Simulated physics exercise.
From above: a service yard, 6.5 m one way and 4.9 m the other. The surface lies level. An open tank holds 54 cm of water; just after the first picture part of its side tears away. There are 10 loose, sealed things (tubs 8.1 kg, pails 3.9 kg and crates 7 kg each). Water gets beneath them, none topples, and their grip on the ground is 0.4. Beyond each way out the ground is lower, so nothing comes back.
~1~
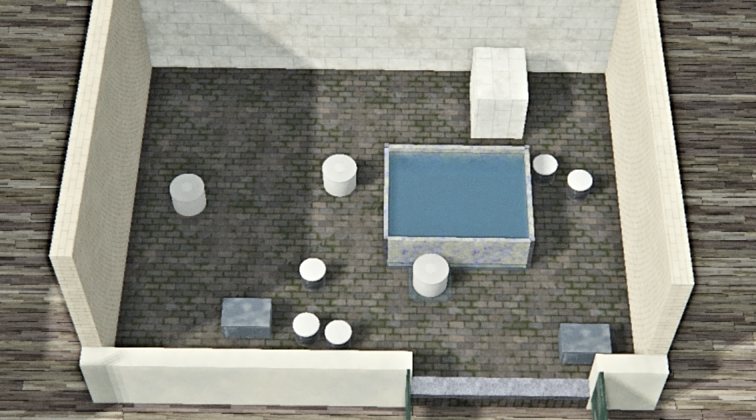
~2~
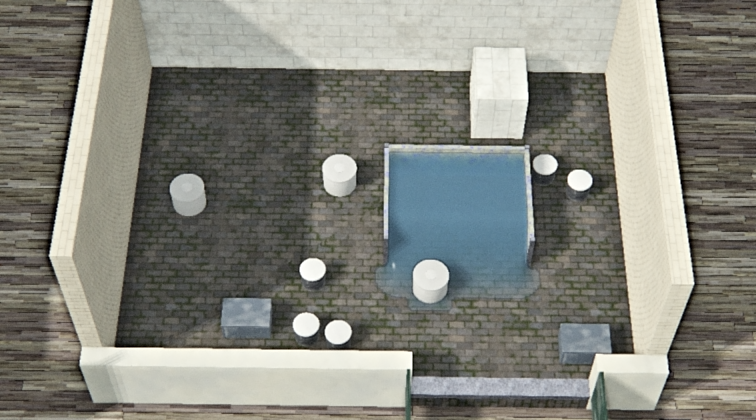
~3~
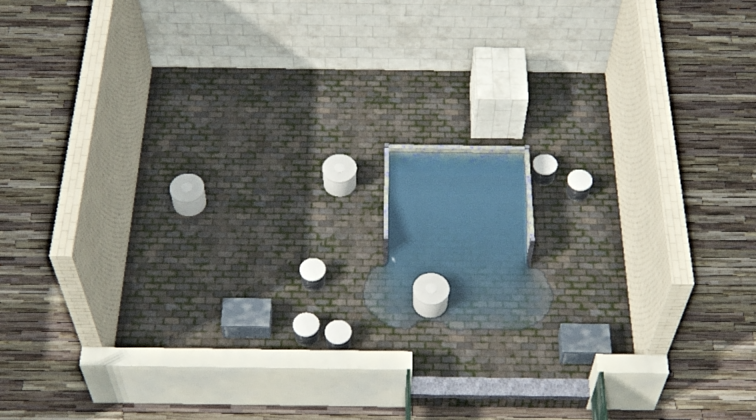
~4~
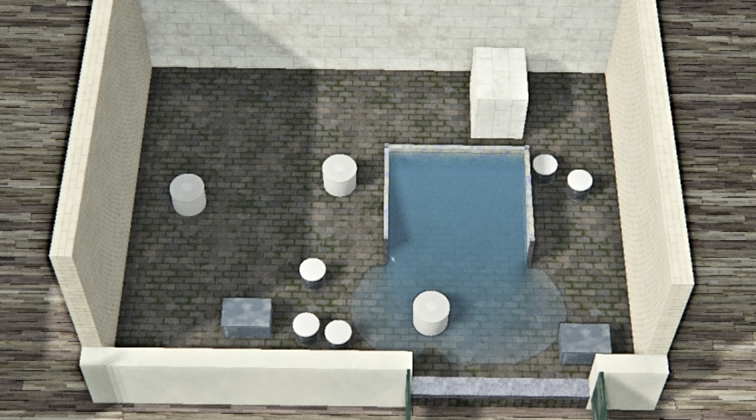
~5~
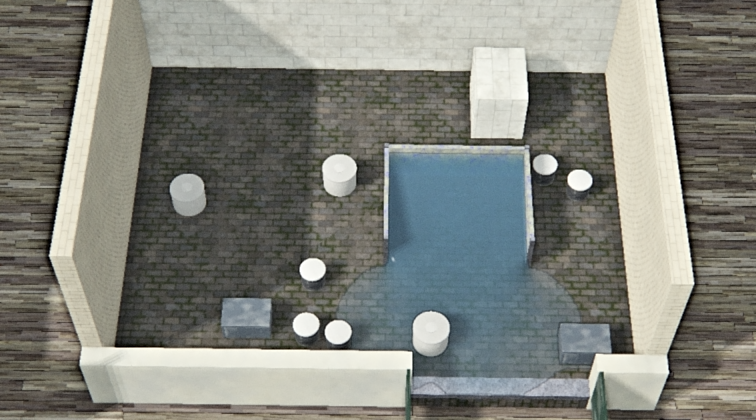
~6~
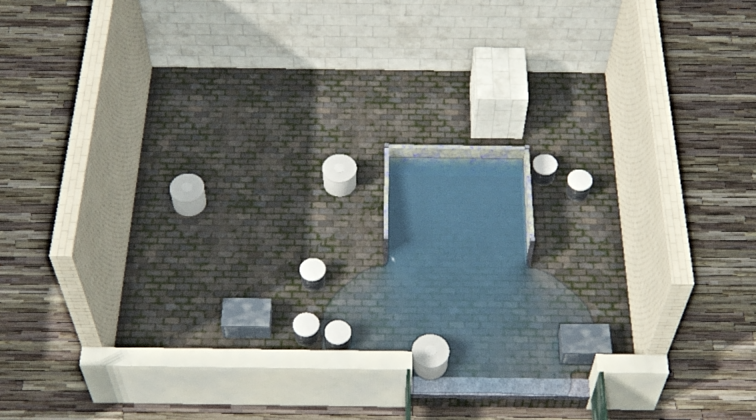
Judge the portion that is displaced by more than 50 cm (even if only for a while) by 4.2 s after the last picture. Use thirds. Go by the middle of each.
That comes to between one and two thirds.
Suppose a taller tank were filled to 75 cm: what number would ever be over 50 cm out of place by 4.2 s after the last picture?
In that case 4 of them.
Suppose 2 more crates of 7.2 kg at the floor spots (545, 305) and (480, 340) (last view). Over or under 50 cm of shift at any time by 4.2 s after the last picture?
In turn: More, over.
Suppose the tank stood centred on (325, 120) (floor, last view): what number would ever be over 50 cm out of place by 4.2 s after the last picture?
In that case 7 of them.
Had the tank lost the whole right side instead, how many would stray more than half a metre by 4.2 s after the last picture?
Then 3.
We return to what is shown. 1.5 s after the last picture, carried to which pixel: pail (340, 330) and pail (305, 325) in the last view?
Around (159, 335) and (267, 305).
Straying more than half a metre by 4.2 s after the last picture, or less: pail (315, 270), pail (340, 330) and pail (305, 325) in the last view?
In turn: Less, past it, past it.
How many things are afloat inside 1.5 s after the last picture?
2 of them.
Then, 0.4 s after the last picture 1 of 10 are over 50 cm from their spots; 1 afloat.
Then, 1.5 s after the last picture 3 of 10 are over 50 cm from their spots; 2 afloat.
Then, 2.8 s after the last picture 4 of 10 are over 50 cm from their spots; 3 afloat.
Then, 4.2 s after the last picture 4 of 10 are over 50 cm from their spots, and 4 have been at some point; 1 afloat.
